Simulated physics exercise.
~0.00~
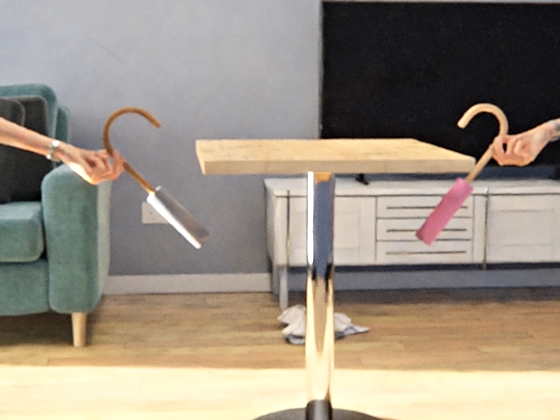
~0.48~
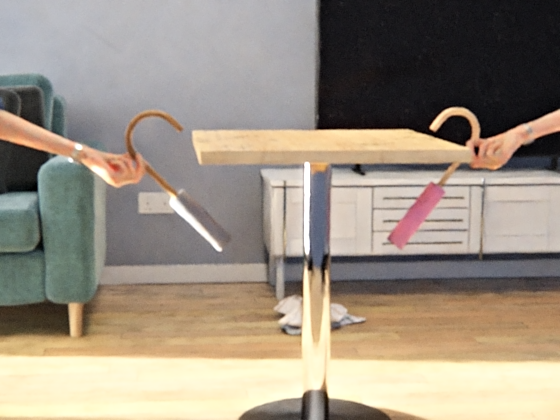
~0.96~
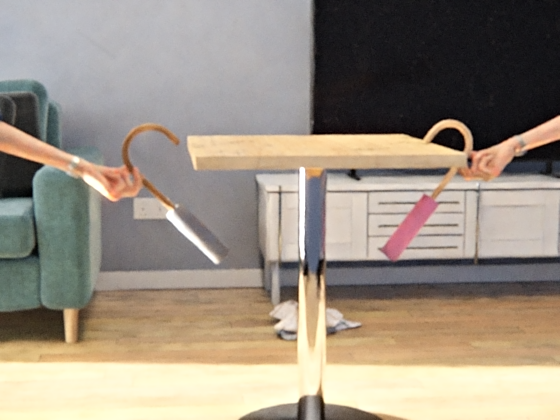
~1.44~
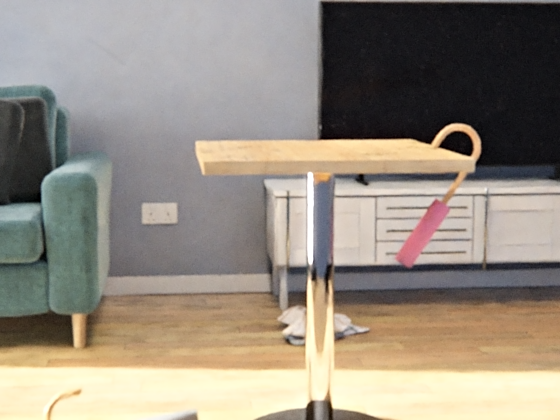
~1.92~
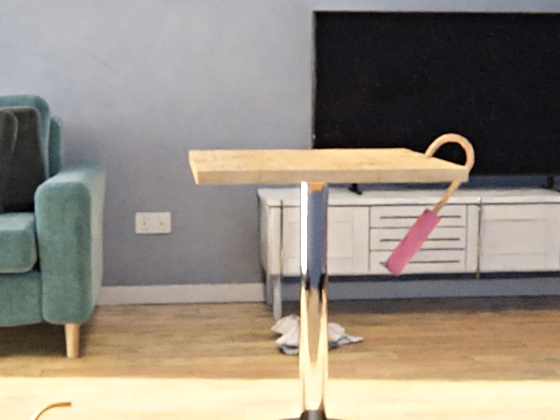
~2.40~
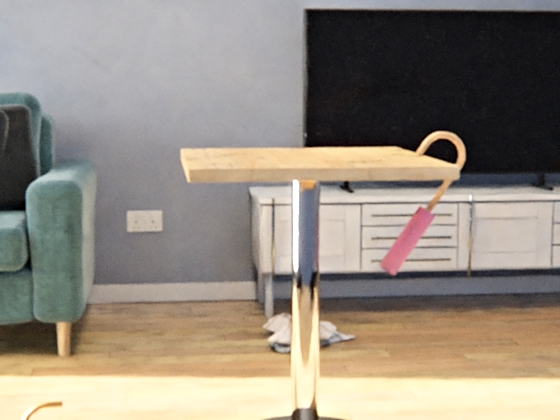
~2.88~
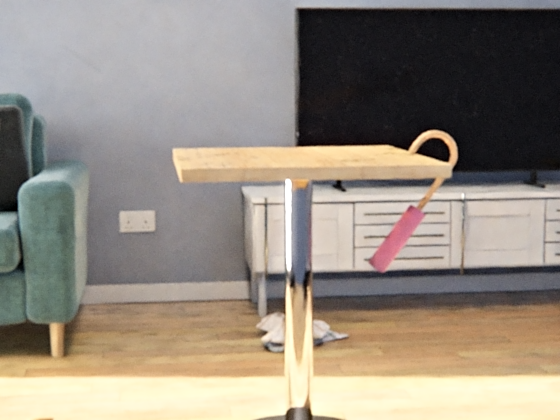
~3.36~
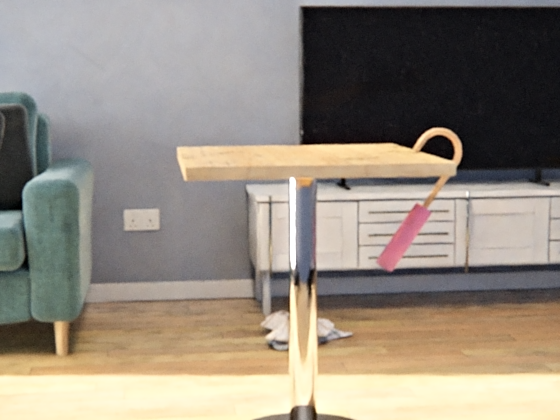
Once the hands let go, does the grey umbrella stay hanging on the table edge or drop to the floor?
The grey umbrella drops past the left edge to the floor, while the pink one stays hooked on the right edge.
Living room with two hands holding hooked umbrellas at table edges, then gone, the grey one dropping, the pink one staying hooked.
